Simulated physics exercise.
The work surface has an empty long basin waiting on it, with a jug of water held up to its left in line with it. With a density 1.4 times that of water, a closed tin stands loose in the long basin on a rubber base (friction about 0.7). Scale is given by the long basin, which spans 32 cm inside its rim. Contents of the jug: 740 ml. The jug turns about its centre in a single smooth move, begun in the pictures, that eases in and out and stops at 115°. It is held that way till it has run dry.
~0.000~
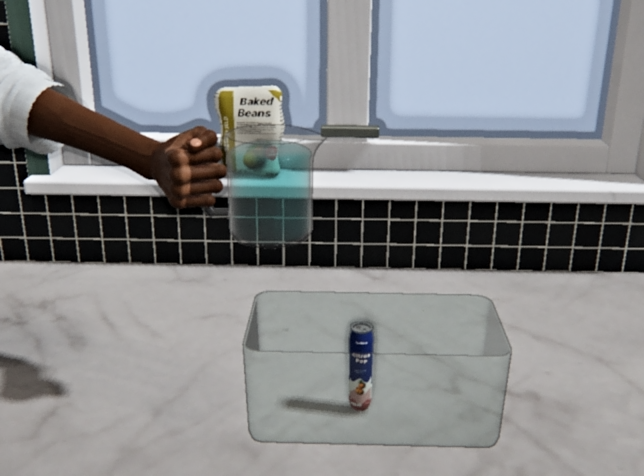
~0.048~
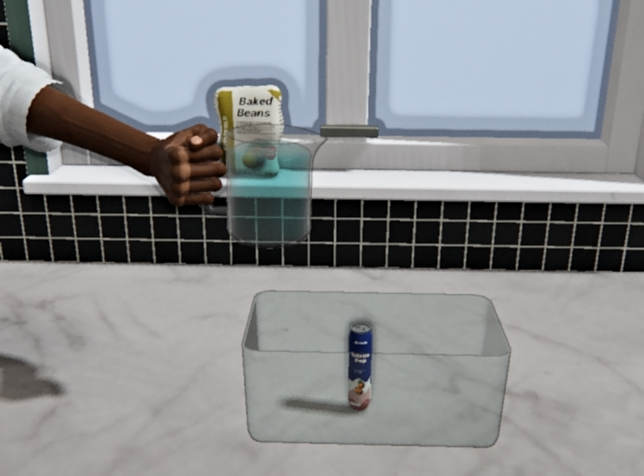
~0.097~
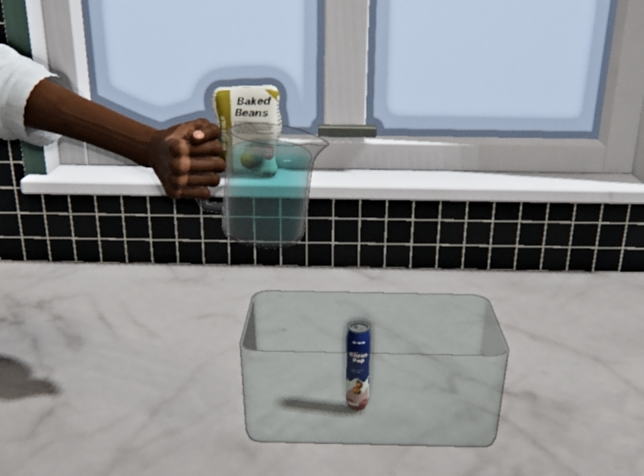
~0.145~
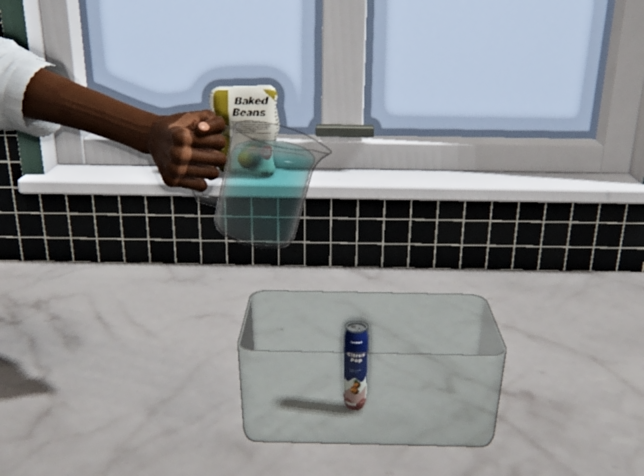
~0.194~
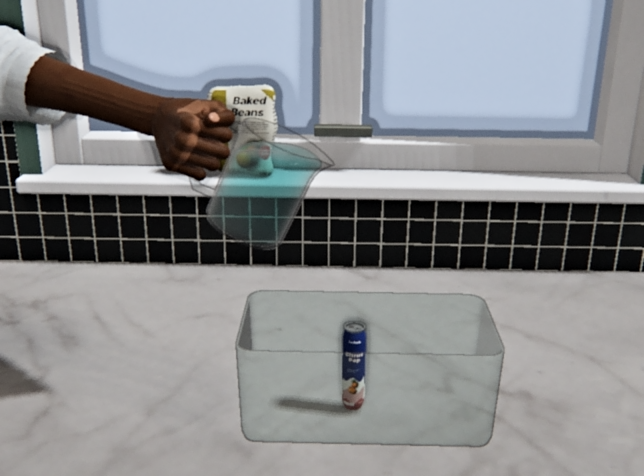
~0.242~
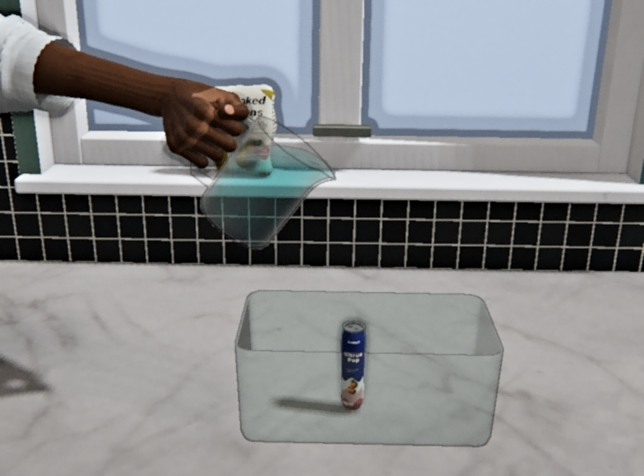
A clear jug of blue-green water, held up by a hand above a counter, tilted smoothly to the right, slowly and then faster, while a small blue can stood still in a clear basin below.
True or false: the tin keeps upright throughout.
True.
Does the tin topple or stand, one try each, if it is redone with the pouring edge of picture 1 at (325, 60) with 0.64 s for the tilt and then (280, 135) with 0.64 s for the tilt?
In the first try it remains standing; in the second it comes down.
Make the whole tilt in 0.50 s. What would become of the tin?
Outcome - the tin remains standing.
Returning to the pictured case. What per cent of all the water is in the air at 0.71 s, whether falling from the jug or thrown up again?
Estimate: About 18 in a hundred.
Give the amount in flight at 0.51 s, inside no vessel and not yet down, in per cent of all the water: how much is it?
Roughly 32 %.
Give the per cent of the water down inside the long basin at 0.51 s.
14 %, roughly.
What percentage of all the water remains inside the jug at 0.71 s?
10 %.
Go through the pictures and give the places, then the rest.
In the first frame, tilt 0°; pouring edge (327, 137); surface from (230, 148) to (313, 150); the long basin's rim runs from (250, 320) to (501, 325); the tin's top is at (362, 331).
In the second frame, tilt 2°; pouring edge (327, 138); surface from (230, 148) to (313, 150).
In the third frame, tilt 6°; pouring edge (329, 143); surface from (231, 146) to (313, 151).
In the fourth frame, tilt 14°; pouring edge (332, 151); surface from (232, 149) to (317, 154).
In the fifth frame, tilt 24°; pouring edge (335, 163); surface from (226, 167) to (324, 159).
In the sixth frame, tilt 36°; pouring edge (337, 178); surface from (216, 176) to (330, 166); 1 per cent is over the edge.
After 0.51 s the tilt is 104° and 54 per cent is still to pour; the tin stands where it began.
After 0.71 s the tilt is 115° and 9 per cent is still to pour; the tin stands where it began.
After 0.92 s the tilt is 115° and 0 per cent is still to pour; the tin stands where it began.
After 1.14 s the tilt is 115° and 0 per cent is still to pour; the tin stands where it began.
In the end the tin stands where it began.
